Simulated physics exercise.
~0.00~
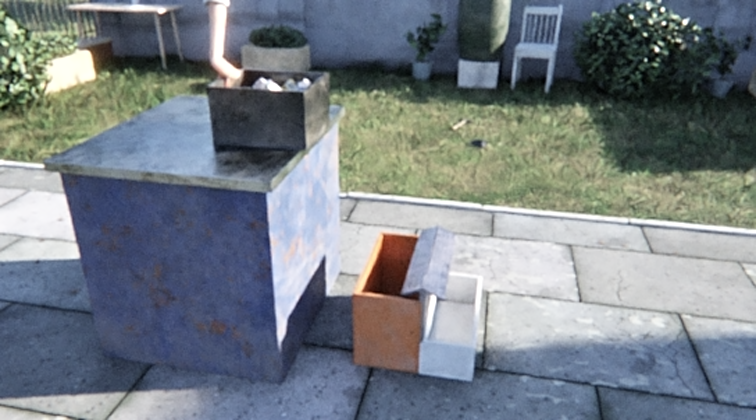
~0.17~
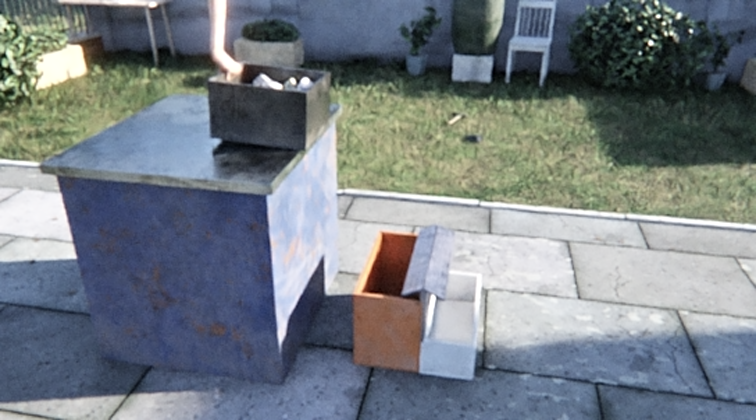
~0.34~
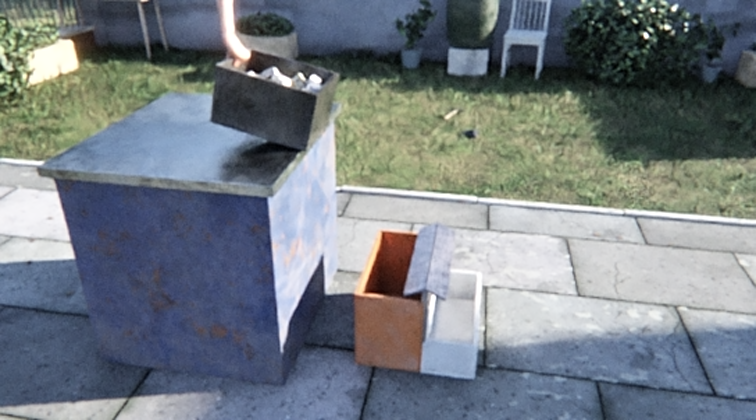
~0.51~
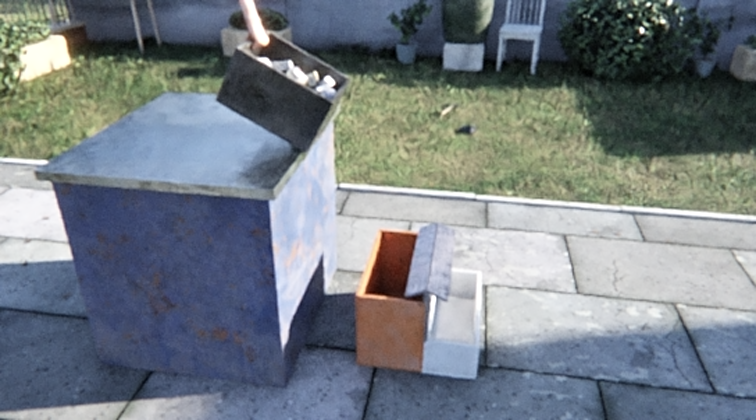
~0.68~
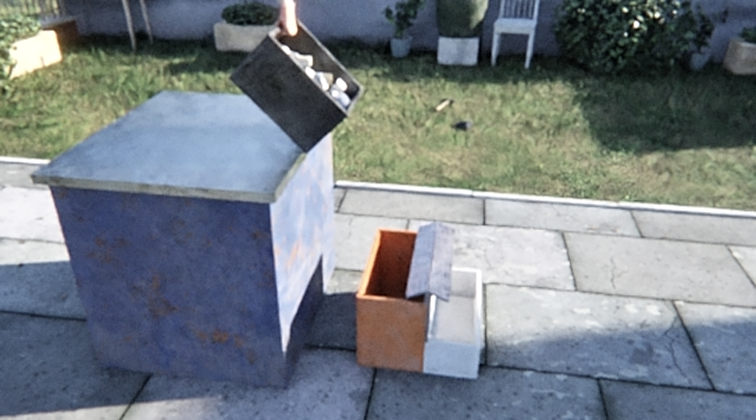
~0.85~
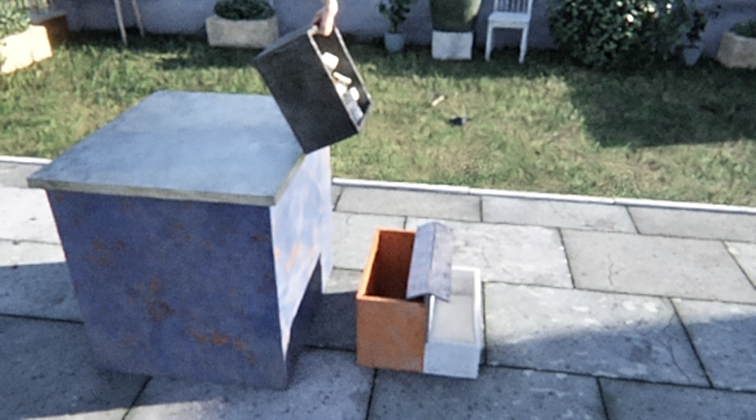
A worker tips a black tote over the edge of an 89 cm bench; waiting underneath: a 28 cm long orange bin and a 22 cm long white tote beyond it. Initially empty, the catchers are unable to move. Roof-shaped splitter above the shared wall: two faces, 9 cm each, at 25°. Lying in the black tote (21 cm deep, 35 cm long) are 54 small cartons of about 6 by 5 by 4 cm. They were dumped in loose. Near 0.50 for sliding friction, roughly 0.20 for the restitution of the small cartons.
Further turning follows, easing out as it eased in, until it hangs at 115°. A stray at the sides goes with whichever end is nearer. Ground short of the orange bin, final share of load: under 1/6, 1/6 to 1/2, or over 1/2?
The share is smaller than a sixth.
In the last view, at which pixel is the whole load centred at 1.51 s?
Around (364, 140).
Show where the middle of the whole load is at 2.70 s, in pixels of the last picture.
Centre: Approx. (394, 311).
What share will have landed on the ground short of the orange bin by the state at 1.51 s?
Share at that moment: About 0 %.
After 1.15 s, tilt 93°; 53 still in the black tote and 1 in the air.
After 1.51 s, tilt 114°; 41 still in the black tote, 1 in the orange bin and 12 in the air.
After 2.03 s, tilt 115°; 15 still in the black tote, 23 in the orange bin, 2 in the white tote, 1 on the ground beyond the white tote and 13 in the air.
Final count (at 2.70 s), 6 still in the black tote, 41 in the orange bin, 3 in the white tote, 2 on the ground short of the orange bin and 2 on the ground beyond the white tote. Asked share, 2 of 54, 4 per cent.
